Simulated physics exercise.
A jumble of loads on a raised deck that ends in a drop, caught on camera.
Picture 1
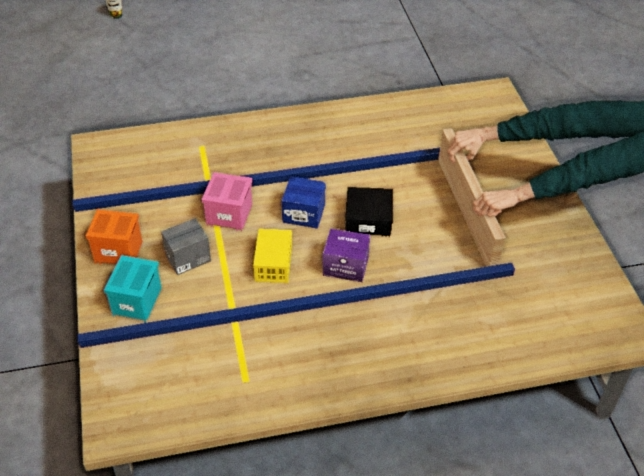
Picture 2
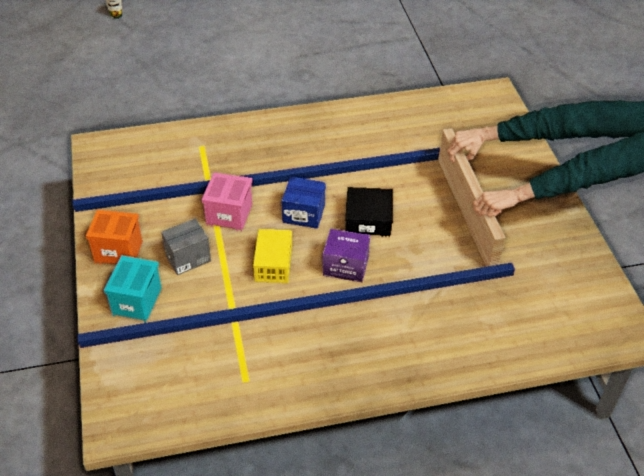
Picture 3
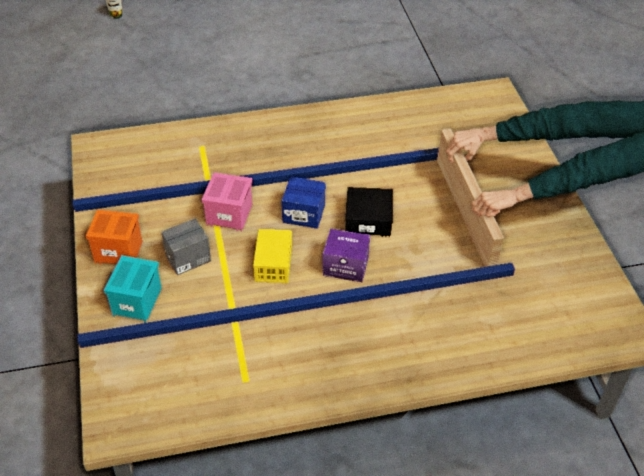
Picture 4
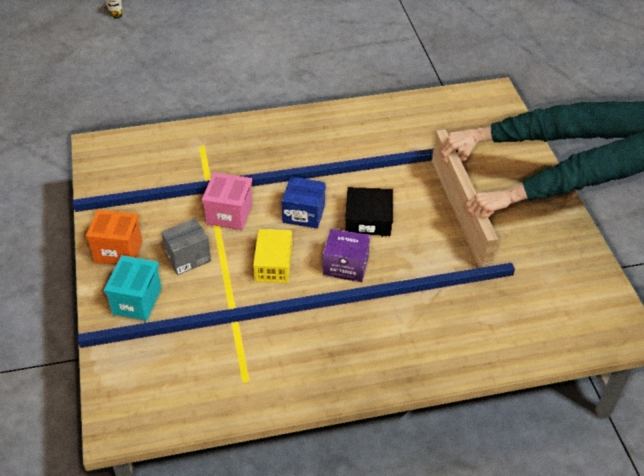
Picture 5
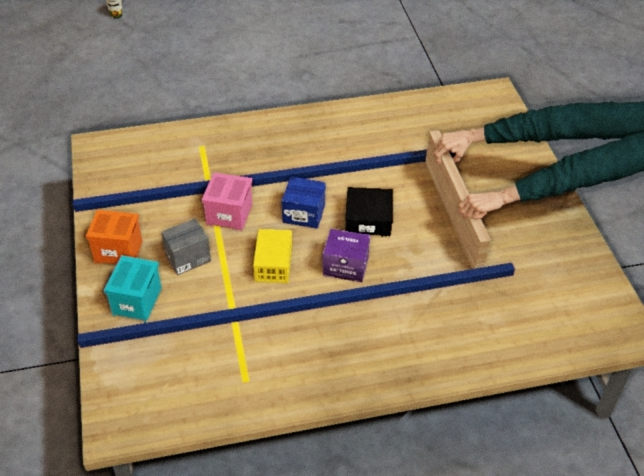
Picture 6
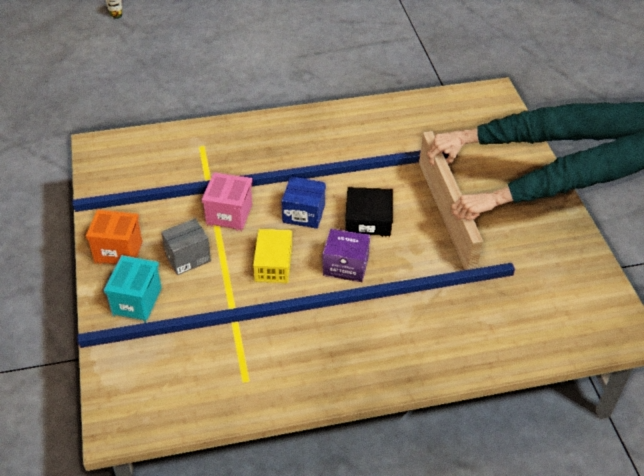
Wooden plank held by two hands sliding slightly left between blue rails on a table, while eight colourful boxes stay still.
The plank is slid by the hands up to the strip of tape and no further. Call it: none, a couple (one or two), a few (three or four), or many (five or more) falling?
Call: None.
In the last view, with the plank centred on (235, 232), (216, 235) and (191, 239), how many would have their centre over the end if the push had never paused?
The counts: 0, 0 and 0.
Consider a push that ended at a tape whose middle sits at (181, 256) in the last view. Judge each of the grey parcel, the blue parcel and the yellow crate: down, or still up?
The grey parcel stays put. The blue parcel stays put. The yellow crate stays put.
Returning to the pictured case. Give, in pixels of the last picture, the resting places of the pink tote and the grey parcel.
Looks like one lands around (115, 213), and the other around (153, 247).
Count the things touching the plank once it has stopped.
Number in contact with it: 2.
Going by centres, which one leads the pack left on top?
Orange tote.
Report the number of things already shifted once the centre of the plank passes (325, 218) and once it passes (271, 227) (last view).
At that stage 5; at the next, 5.
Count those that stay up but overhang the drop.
I count 0 overhanging.
A little later, none off yet; orange tote at rest near (116, 239); turquoise tote at rest near (135, 289); grey parcel at rest near (187, 247).
When it is over, the number that fall off is zero.
